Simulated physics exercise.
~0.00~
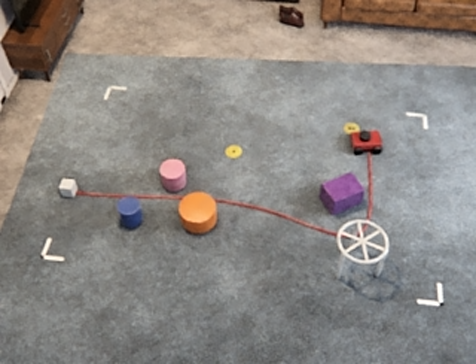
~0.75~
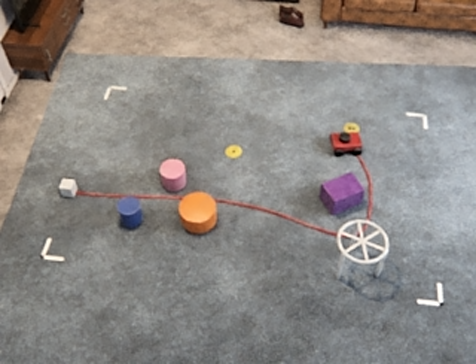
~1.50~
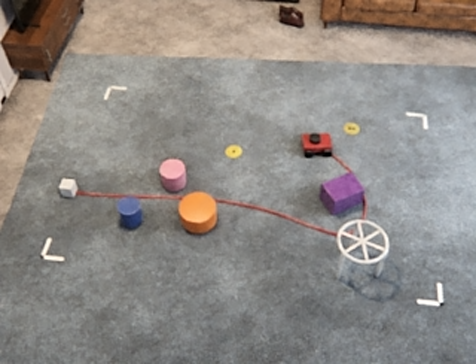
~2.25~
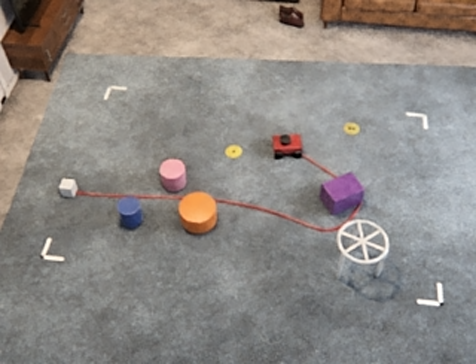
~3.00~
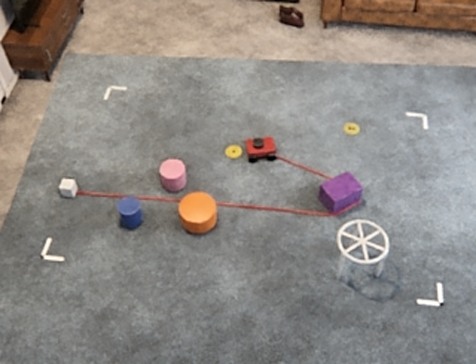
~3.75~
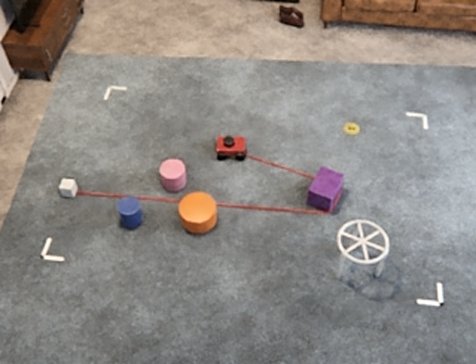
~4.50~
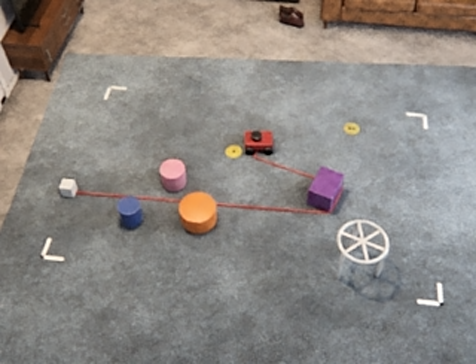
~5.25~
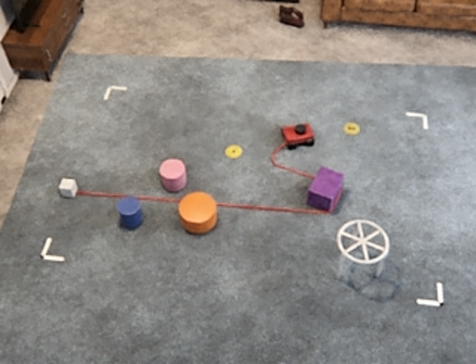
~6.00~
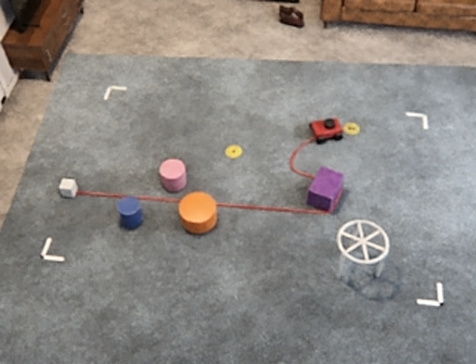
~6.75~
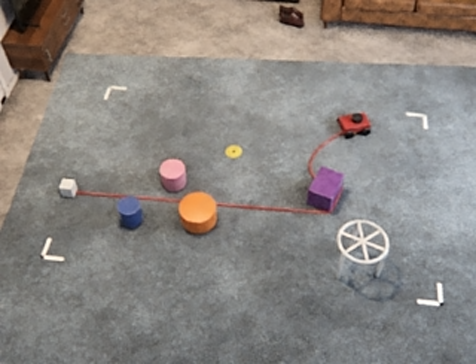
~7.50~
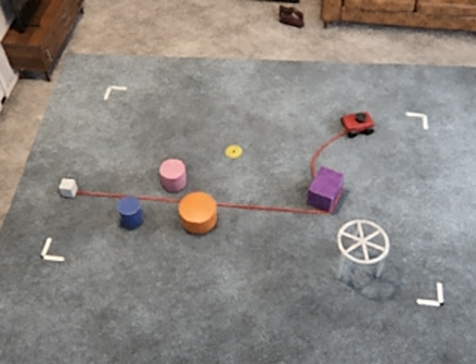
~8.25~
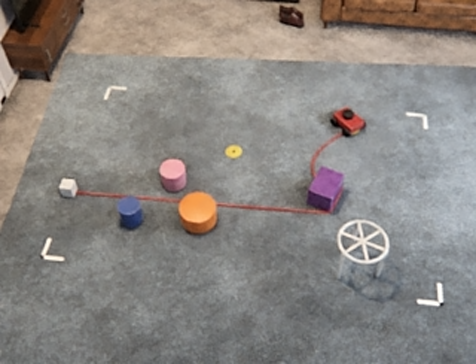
The clip shows a small red cart towing a red lead leftward across a carpet, drawing the lead taut around a purple crate and shifting the crate slightly left, before the cart returns right and stops beyond the crate with the lead slack behind it.
